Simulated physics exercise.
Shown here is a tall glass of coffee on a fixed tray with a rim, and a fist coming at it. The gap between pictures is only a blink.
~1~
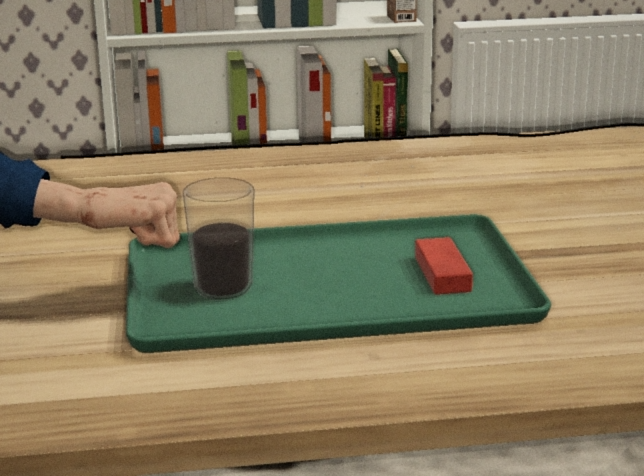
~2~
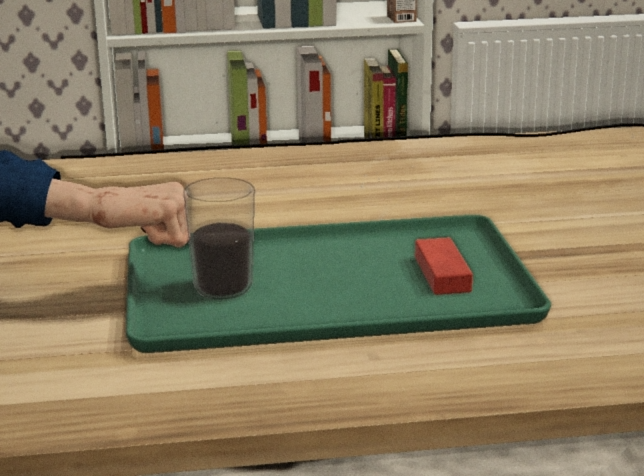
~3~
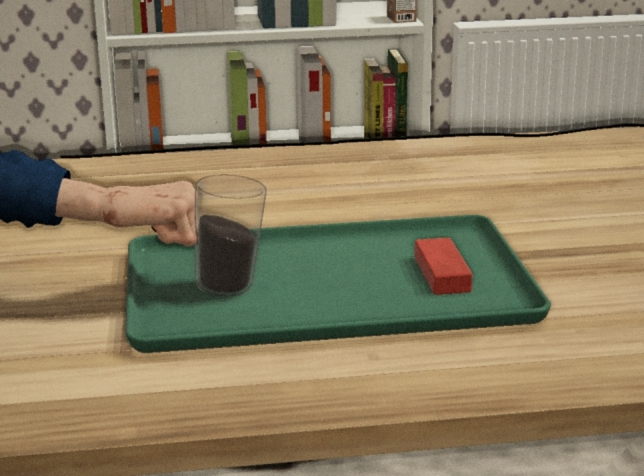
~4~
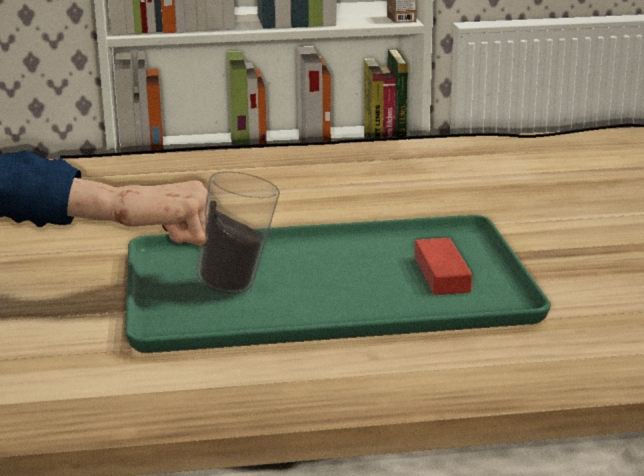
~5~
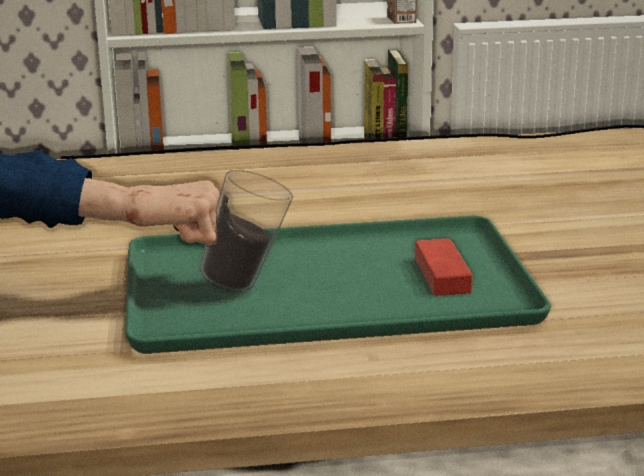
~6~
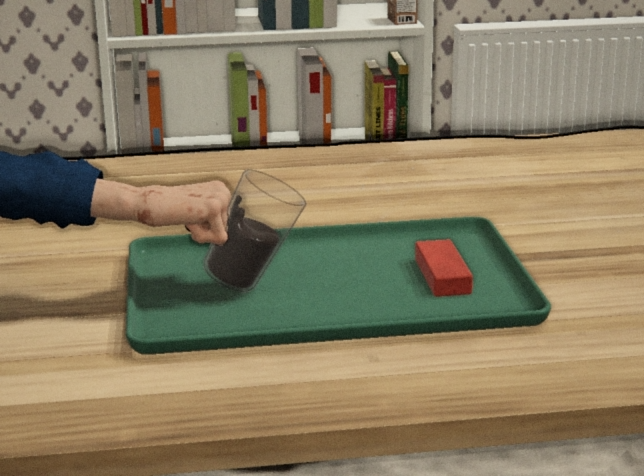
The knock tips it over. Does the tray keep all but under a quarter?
Short answer, a small spill - under a quarter off the tray.
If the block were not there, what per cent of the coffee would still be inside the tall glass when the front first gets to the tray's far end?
You'd be looking at something near 45 in a hundred.
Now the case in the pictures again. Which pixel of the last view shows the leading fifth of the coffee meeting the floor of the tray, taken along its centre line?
Roughly (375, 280).
A moment on, the tall glass is falling and 100 per cent is in the glass, 0 on the tray and 0 above or beyond its rim.
Next, the tall glass lies on its side and 68 per cent is in the glass, 21 on the tray and 11 above or beyond its rim.
Then the tall glass lies on its side and 31 per cent is in the glass, 47 on the tray and 22 above or beyond its rim.
Later the tall glass lies on its side and 17 per cent is in the glass, 77 on the tray and 6 above or beyond its rim.
In the end 94 per cent is held by tray and glass, 6 is off the tray.
